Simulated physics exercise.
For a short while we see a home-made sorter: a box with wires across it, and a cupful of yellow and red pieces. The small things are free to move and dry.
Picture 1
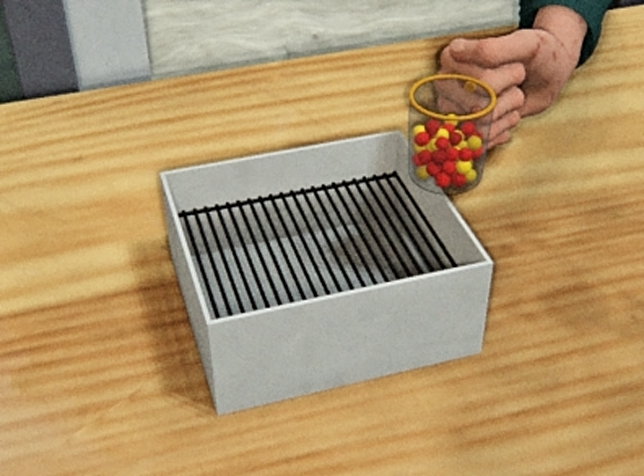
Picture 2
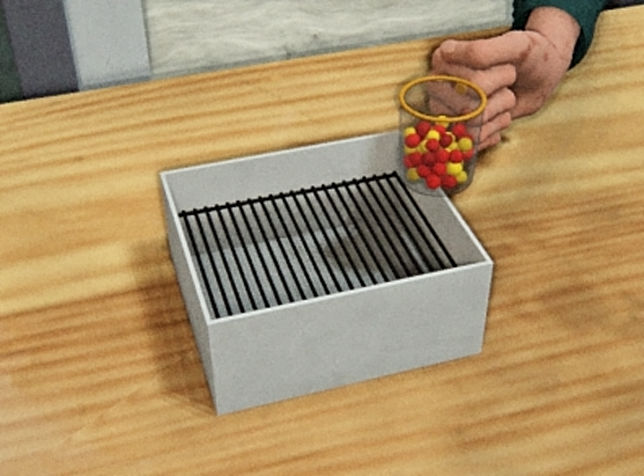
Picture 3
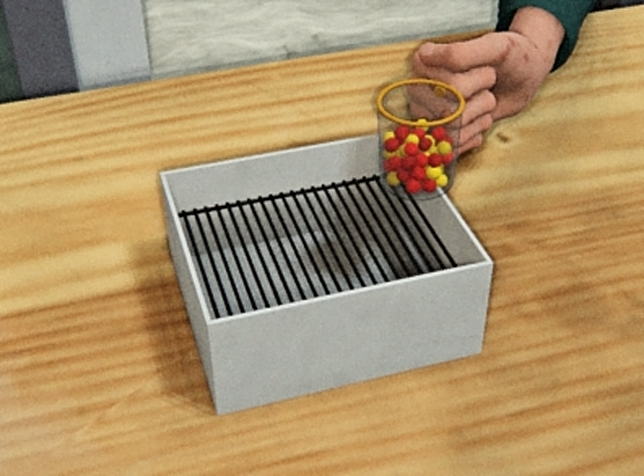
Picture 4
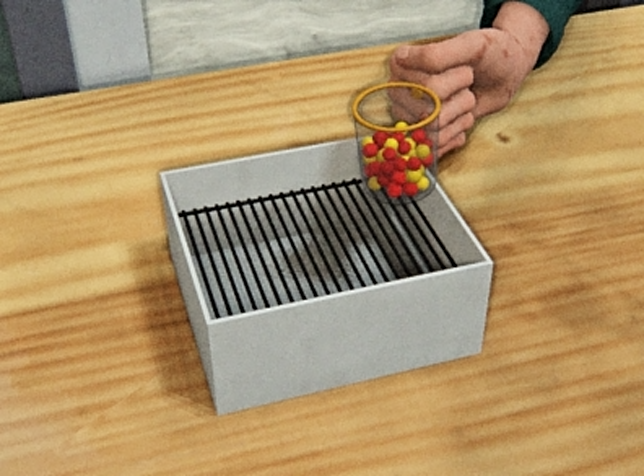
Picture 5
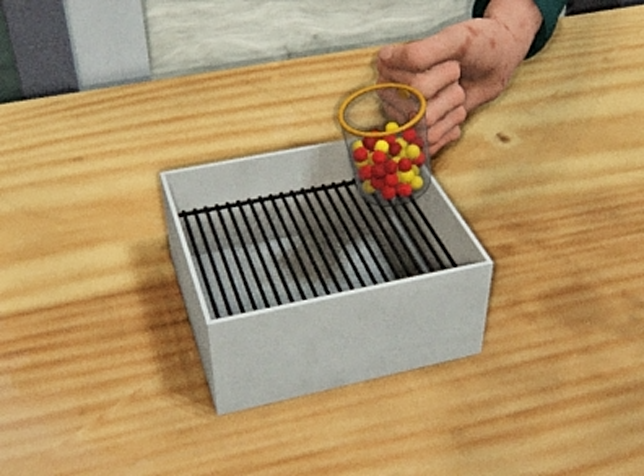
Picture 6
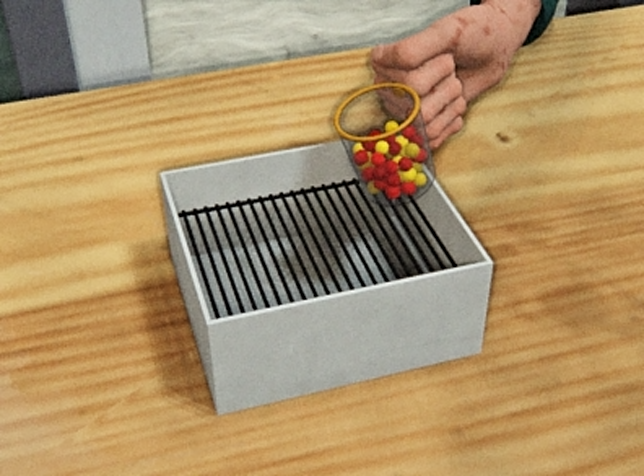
On a wooden table, a hand moved a clear cup of red and yellow balls leftward over the corner of a pale box strung with dark wires, then tilted it slightly to the left.
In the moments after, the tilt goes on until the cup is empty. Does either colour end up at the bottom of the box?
Color yellow: Kept on top. Red: Kept on top.
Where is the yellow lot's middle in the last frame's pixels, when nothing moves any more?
Resting centre: About (315, 248) px.
Then, 0.50 s after the last picture, yellow ones, all in the cup; red ones, all in the cup.
Then, 0.94 s after the last picture, yellow ones, most in the cup, a small part on or over the wires; red ones, nearly all in the cup, a small part on or over the wires.
Then, 1.32 s after the last picture, yellow ones, all on or over the wires; red ones, all on or over the wires.
At rest, yellow ones, all on the wires, none under the rack; red ones, all on the wires, none under the rack.
